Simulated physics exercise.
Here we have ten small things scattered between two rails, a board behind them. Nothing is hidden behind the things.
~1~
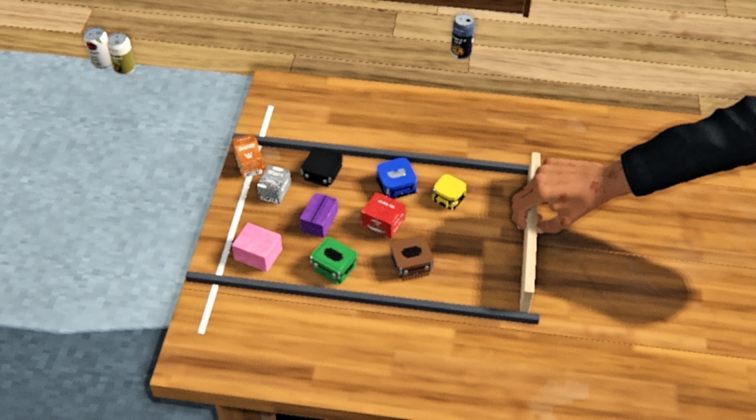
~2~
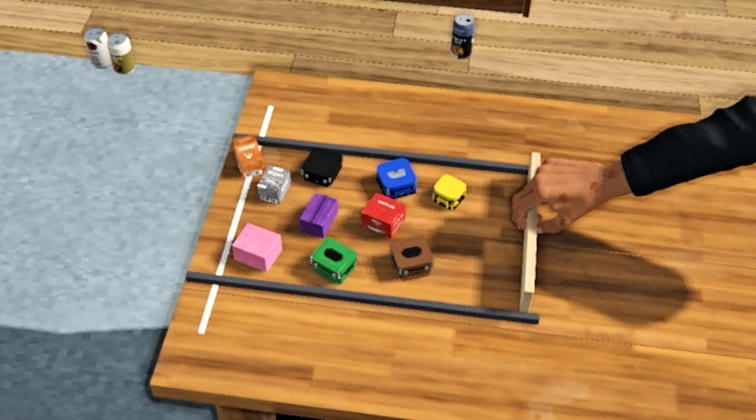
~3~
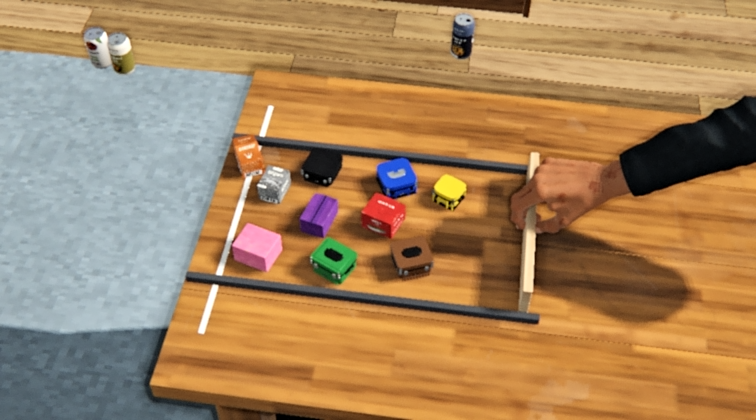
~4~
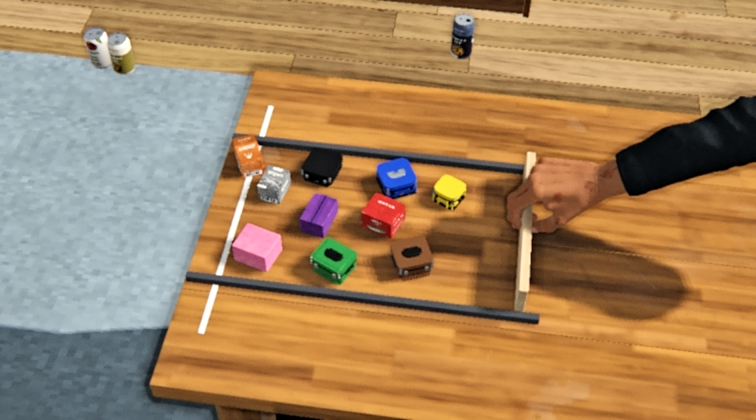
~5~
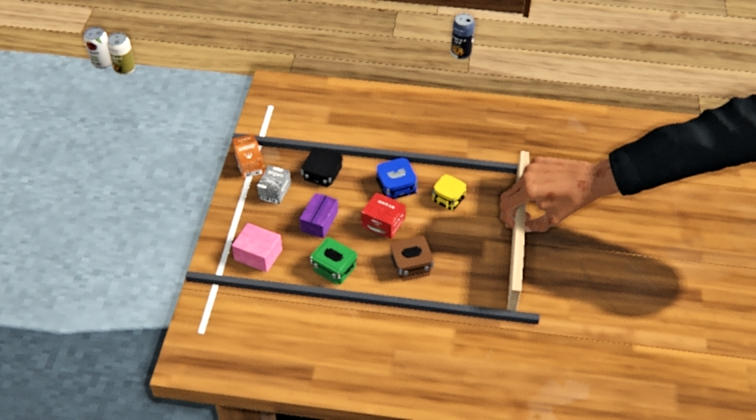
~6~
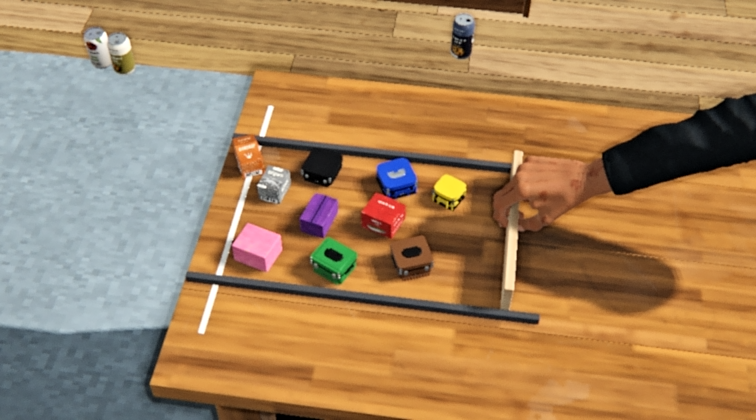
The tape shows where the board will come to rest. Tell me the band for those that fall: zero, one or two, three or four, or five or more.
The number that fall off is five or more.
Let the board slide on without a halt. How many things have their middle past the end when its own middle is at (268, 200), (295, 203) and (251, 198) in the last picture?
In that order 2, 1 and 5.
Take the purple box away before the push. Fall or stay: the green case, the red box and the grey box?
The green case holds on, the red box remains up, the grey box is lost.
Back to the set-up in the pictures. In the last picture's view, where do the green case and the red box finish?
First (203, 257), then (221, 201).
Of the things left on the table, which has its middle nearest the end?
That is the blue case.
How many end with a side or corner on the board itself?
It touches 5.
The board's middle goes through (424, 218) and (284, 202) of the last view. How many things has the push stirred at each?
First 3, then 10.
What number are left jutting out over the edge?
That would be 4.
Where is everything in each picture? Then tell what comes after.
Orange box (248, 156); grey box (274, 185); pink block (257, 247); board (530, 230); tape (240, 208), in the first frame.
Grey box (274, 185); purple box (319, 215), in the second frame.
Pink block (257, 248); brown case (411, 259), in the third frame.
Orange box (248, 156); board (525, 229), in the fourth frame.
Grey box (274, 185); black case (323, 168), in the fifth frame.
Orange box (248, 156); grey box (274, 185); pink block (257, 248); board (512, 228); tape (240, 208), in the sixth frame.
Early on, none off yet; orange box at rest near (248, 156); grey box at rest near (274, 185); pink block at rest near (257, 248).
Finally, the number that fall off is five or more; lost, purple box, black case, pink block, grey box and orange box.
